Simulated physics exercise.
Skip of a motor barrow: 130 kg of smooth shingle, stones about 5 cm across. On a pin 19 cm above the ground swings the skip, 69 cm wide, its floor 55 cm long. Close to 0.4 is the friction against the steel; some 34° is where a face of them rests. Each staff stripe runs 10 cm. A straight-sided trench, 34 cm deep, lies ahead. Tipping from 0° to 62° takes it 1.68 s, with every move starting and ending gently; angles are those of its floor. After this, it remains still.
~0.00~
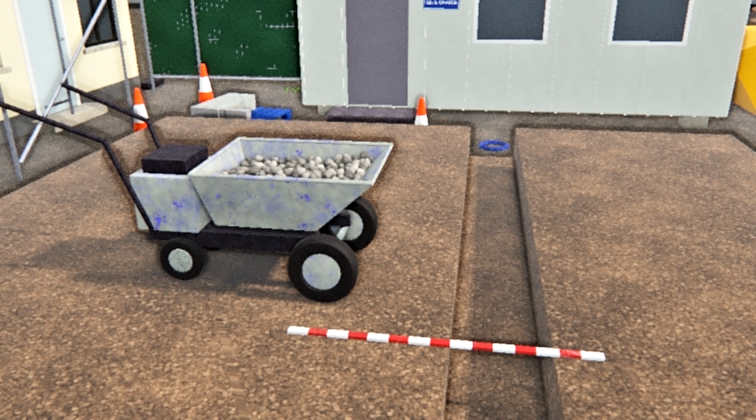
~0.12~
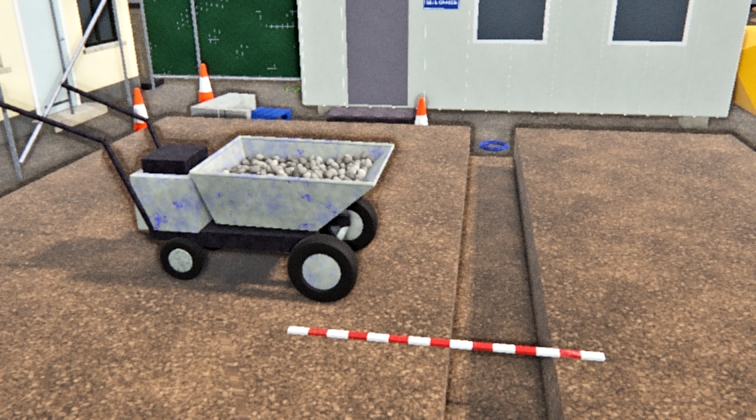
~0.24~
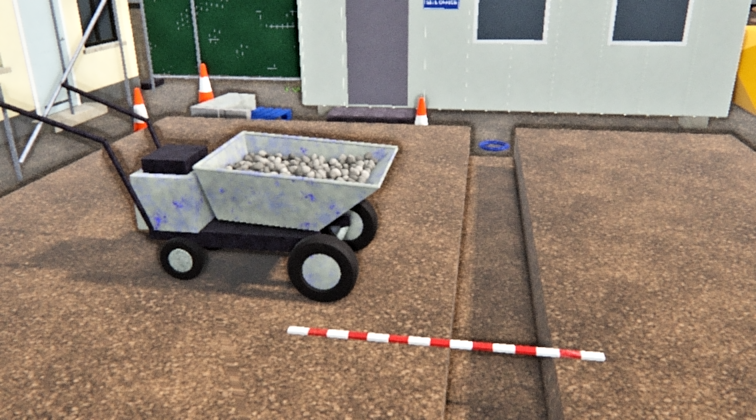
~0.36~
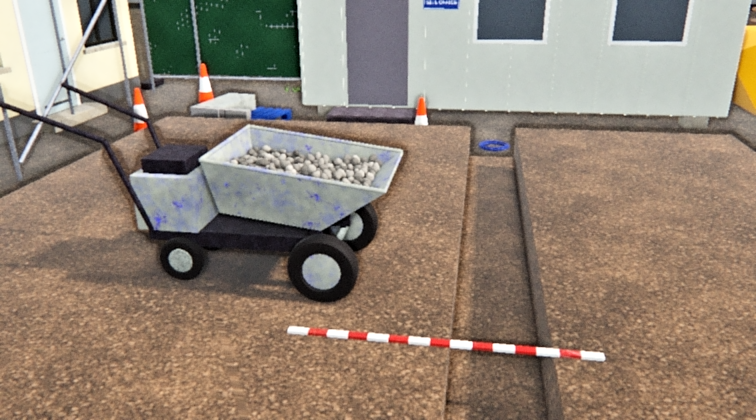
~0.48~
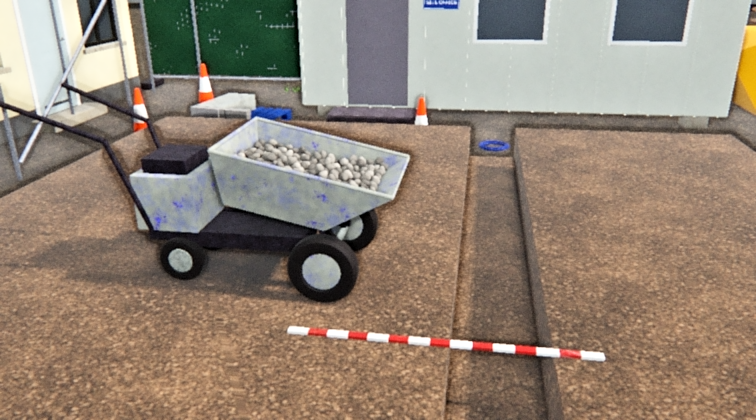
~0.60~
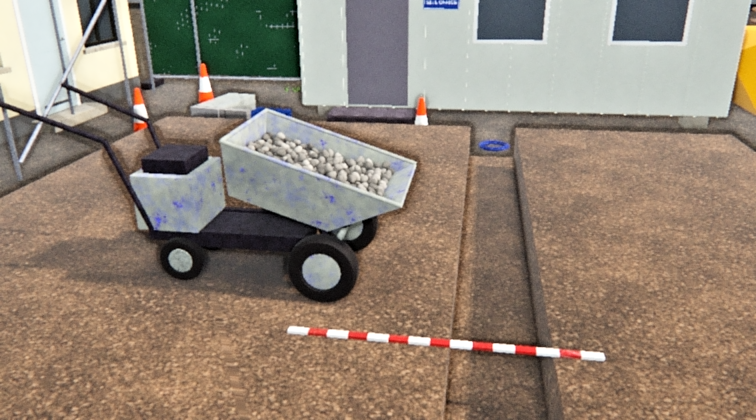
A grey motor barrow full of pale stones stood still beside a narrow trench while its skip slowly tilted forward to the right, the back end rising clear of the frame.
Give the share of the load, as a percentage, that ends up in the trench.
99 %.
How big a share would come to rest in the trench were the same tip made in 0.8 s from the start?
About 100 percent, I'd say.
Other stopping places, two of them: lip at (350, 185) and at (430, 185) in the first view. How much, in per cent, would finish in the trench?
About 80 per cent first, then about 90 per cent.
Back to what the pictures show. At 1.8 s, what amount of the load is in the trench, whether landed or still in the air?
About 50%.
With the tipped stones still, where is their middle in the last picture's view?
(496, 326).
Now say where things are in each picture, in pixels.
In the first picture, the skip is at 0°, its lip at (372, 184); the top of the load is at (315, 164).
In the second picture, lip at (374, 185), floor tilted 1°, highest stones at (306, 163); the stones move at 0.1 m/s on average.
In the third picture, the skip is at 3°, its lip at (378, 187); the top of the load is at (290, 162); the stones move at 0.2 m/s on average.
In the fourth picture, lip at (385, 192), floor tilted 7°, highest stones at (264, 158); the stones move at 0.3 m/s on average.
In the fifth picture, the skip is at 12°, its lip at (393, 198); the top of the load is at (260, 151); the stones move at 0.4 m/s on average.
In the sixth picture, lip at (401, 206), floor tilted 18°, highest stones at (269, 143); the stones move at 0.4 m/s on average.
After 1.3 s the floor is at 52°; 100 % in the skip; the foremost stones are at (428, 235).
After 1.8 s the floor is at 62°; 48 % in the skip, 5 % short of the trench, 48 % in the trench; the foremost stones are at (533, 336).
After 2.1 s the floor is at 62°; 17 % in the skip, 4 % short of the trench, 79 % in the trench; the foremost stones are at (536, 337).
After 4.1 s the floor is at 62°; 0 % in the skip, 1 % short of the trench, 99 % in the trench; the foremost stones are at (534, 321).
